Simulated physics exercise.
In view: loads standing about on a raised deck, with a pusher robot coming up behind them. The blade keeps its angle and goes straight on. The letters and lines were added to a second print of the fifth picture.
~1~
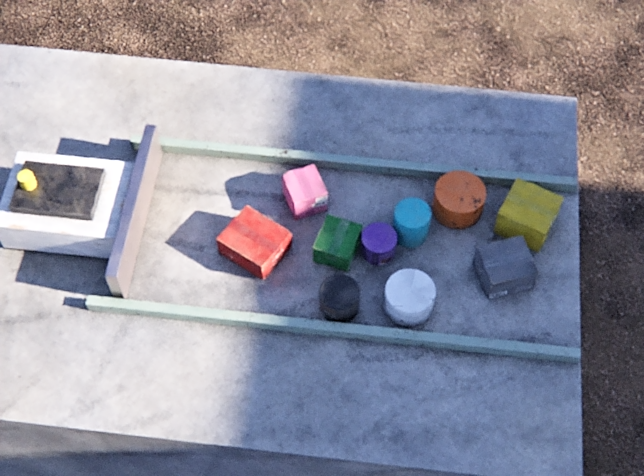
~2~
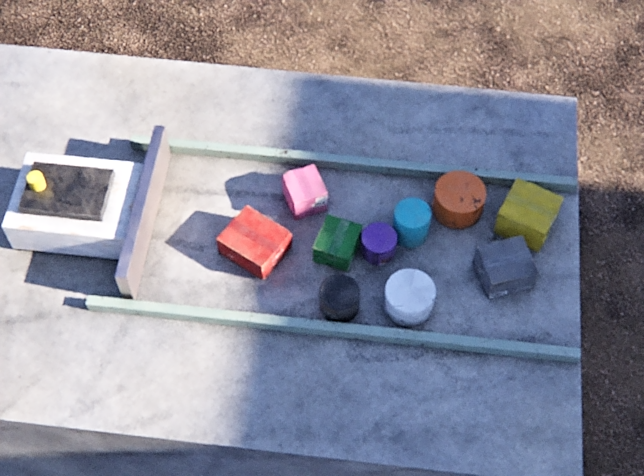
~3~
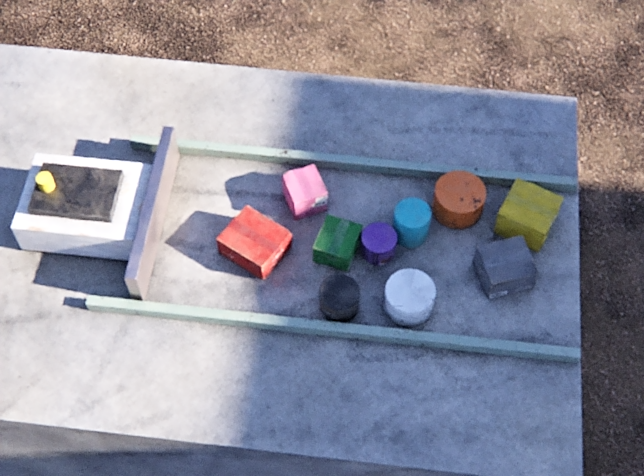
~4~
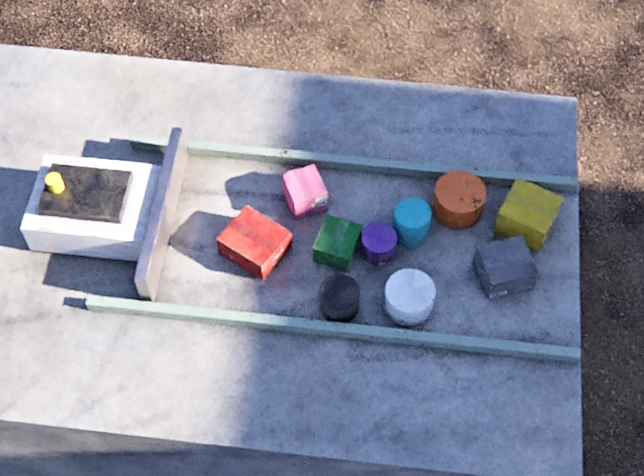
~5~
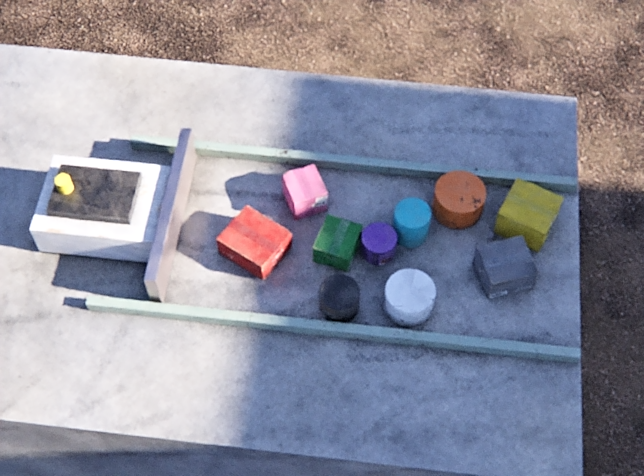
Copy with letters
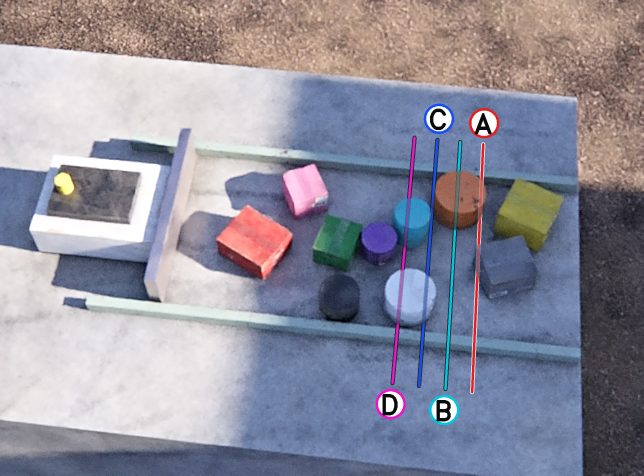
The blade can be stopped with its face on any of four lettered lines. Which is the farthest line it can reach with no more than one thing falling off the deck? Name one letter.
Up to line B.
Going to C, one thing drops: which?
The grey box.
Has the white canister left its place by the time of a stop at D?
Yes.
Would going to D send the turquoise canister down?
By then, no.
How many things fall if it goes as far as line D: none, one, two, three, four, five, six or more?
In all, none.
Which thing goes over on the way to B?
The grey box goes over.
On the copy, A at (478, 259); B at (453, 256); C at (429, 254); D at (404, 251).
On B. First, robot (202, 204); turquoise canister (416, 222); purple pail (389, 245).
Then, robot (303, 214); grey box (534, 272); purple pail (491, 263).
Finally, robot (383, 222); grey box over the edge; purple pail (569, 272); one fallen.
By contrast, A drops three; C is within the limit but short; D is within the limit but short.
